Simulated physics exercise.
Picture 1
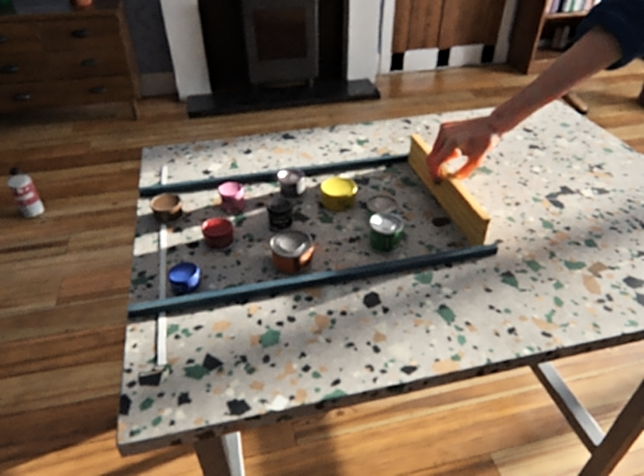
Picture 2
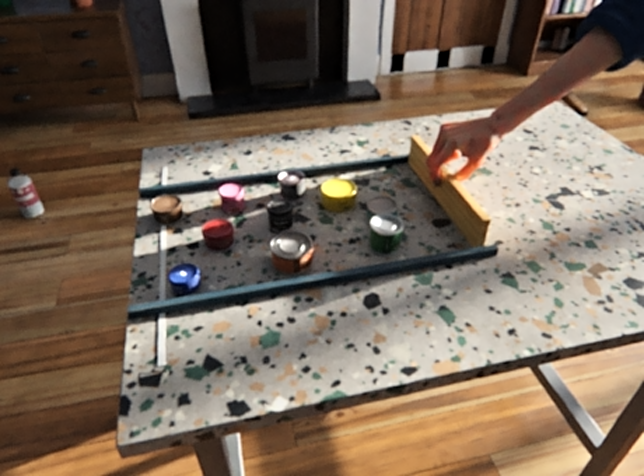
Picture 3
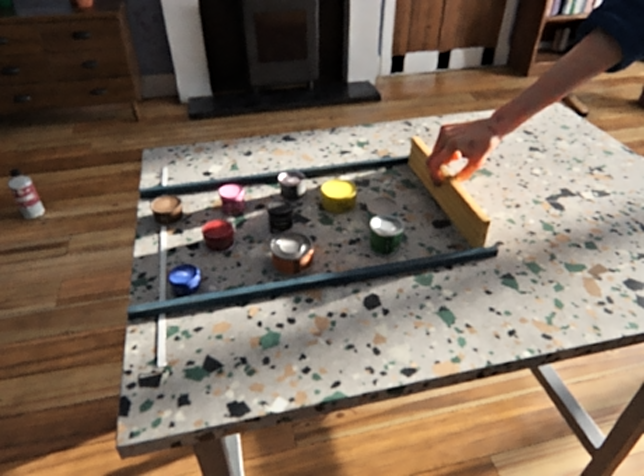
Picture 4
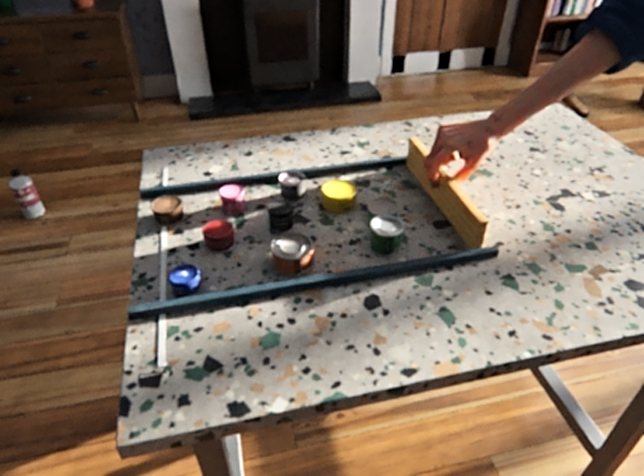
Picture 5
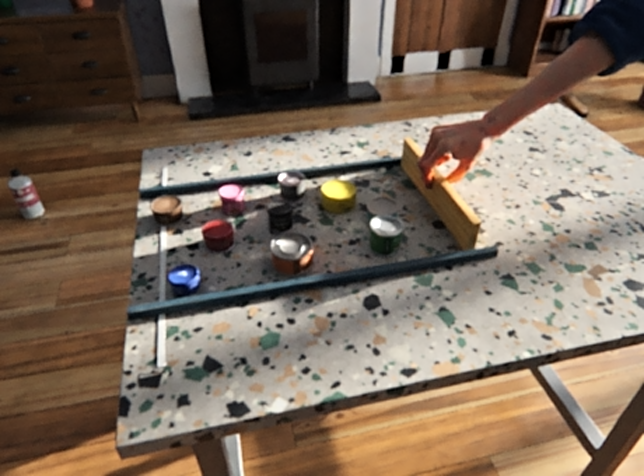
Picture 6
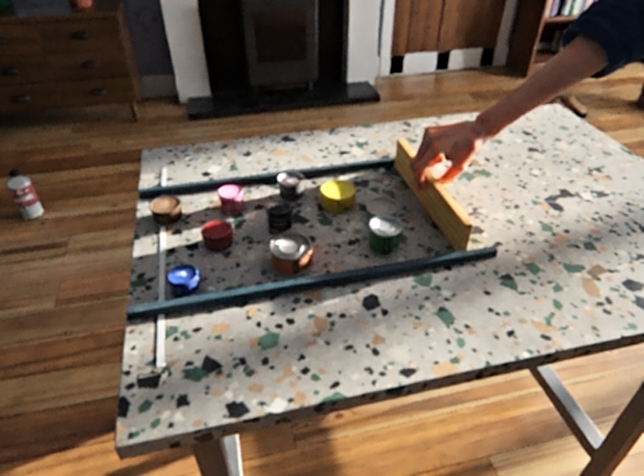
The clip shows several small colourful pots and tins between two dark rails on a speckled table, a white strip crossing at left. A hand holds a yellow board at the right, still at first, then slides it slightly left.
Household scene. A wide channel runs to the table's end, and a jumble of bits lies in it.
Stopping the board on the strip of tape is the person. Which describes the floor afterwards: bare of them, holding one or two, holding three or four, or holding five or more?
I expect that five pieces or more will leave the table.
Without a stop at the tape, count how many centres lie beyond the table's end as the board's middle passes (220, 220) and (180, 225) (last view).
Past the end counts: 0 / 3.
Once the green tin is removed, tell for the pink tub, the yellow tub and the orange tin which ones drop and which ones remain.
In that case the pink tub goes off the edge, the yellow tub stays where it is, the orange tin stays where it is.
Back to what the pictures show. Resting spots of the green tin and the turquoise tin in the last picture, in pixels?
In the last picture they sit at about (142, 275) and about (144, 248).
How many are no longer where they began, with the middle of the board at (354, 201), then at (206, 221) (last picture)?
Tally: 3; 10.
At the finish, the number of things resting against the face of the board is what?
Looks like 4 of them, all told.
A little later, none off yet; brown pot at rest near (167, 211); blue tub at rest near (184, 280); red pot at rest near (218, 237).
Next, none off yet; brown pot shifted about its own width near (146, 216); blue tub shifted well along near (125, 296); red pot shifted well along near (167, 253).
When it is over, the number that fall off is five or more; down, orange tin, black tin, pink tub, red pot, blue tub and brown pot.
